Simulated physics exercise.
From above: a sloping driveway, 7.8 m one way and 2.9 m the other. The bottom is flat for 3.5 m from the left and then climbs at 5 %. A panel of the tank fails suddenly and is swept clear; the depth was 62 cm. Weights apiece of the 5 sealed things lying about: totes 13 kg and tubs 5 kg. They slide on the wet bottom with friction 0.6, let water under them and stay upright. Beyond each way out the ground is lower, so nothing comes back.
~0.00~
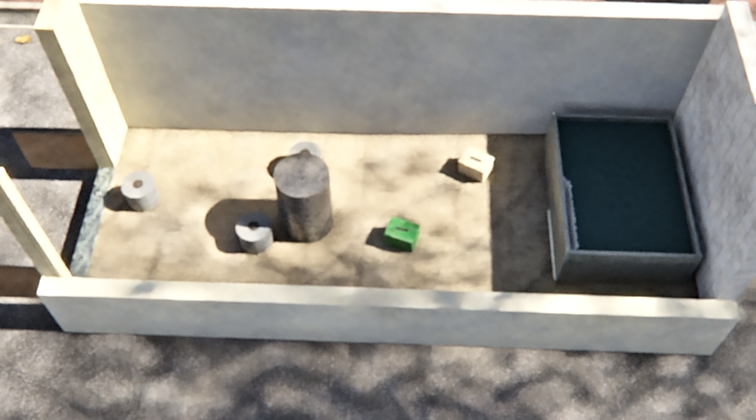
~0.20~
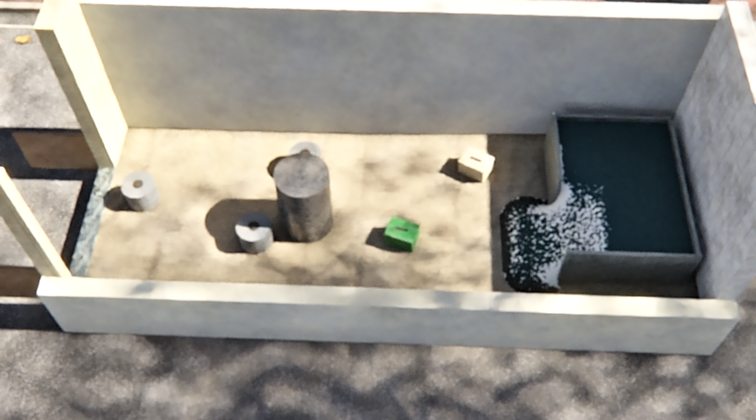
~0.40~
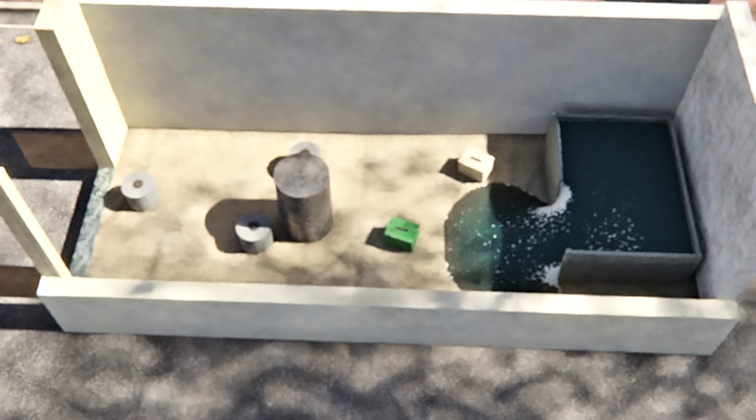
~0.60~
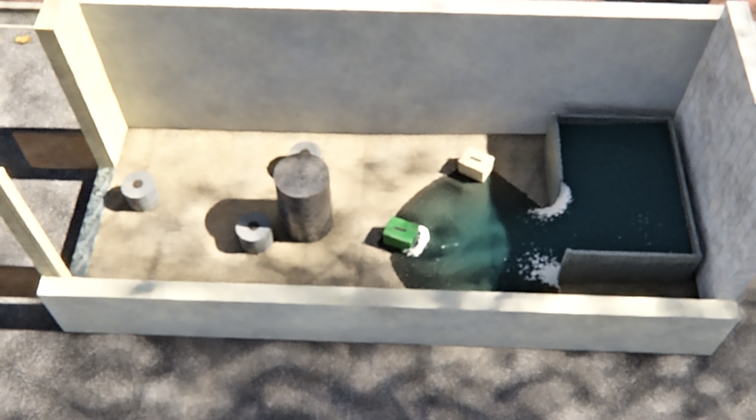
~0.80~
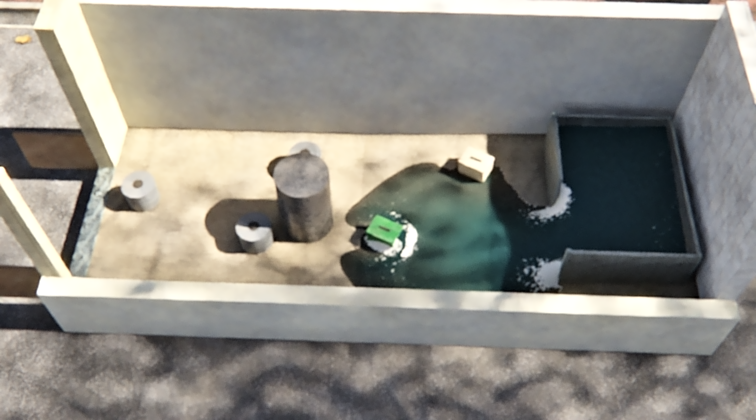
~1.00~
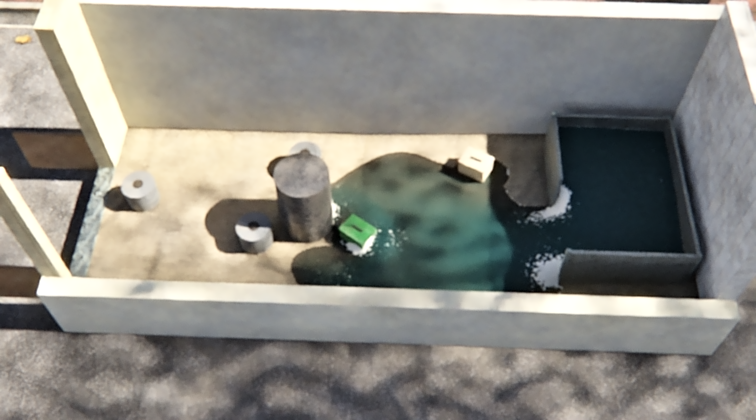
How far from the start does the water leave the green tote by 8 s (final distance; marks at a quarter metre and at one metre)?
The green tote ends far away.
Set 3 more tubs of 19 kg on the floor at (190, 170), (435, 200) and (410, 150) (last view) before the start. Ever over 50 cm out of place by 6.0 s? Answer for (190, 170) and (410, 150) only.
In that order: Under, less.
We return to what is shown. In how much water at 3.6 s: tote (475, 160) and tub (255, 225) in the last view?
About 1 and 13 cm.
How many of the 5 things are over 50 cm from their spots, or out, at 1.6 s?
I count 2.
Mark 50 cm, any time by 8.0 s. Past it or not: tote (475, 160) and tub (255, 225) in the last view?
In that order: Less, over.
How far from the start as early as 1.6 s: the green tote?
About 120 cm.
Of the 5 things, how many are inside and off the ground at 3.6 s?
2 of them.
After 1.6 s the green tote is near (312, 247), 1.2 m from its start, aground; 0 of 5 are out; 0 afloat.
After 3.6 s the green tote has gone out; 2 of 5 are out; 2 afloat.
After 5.6 s the green tote has gone out; 4 of 5 are out; 0 afloat.
After 8.0 s the green tote has gone out; 4 of 5 are out; 0 afloat.
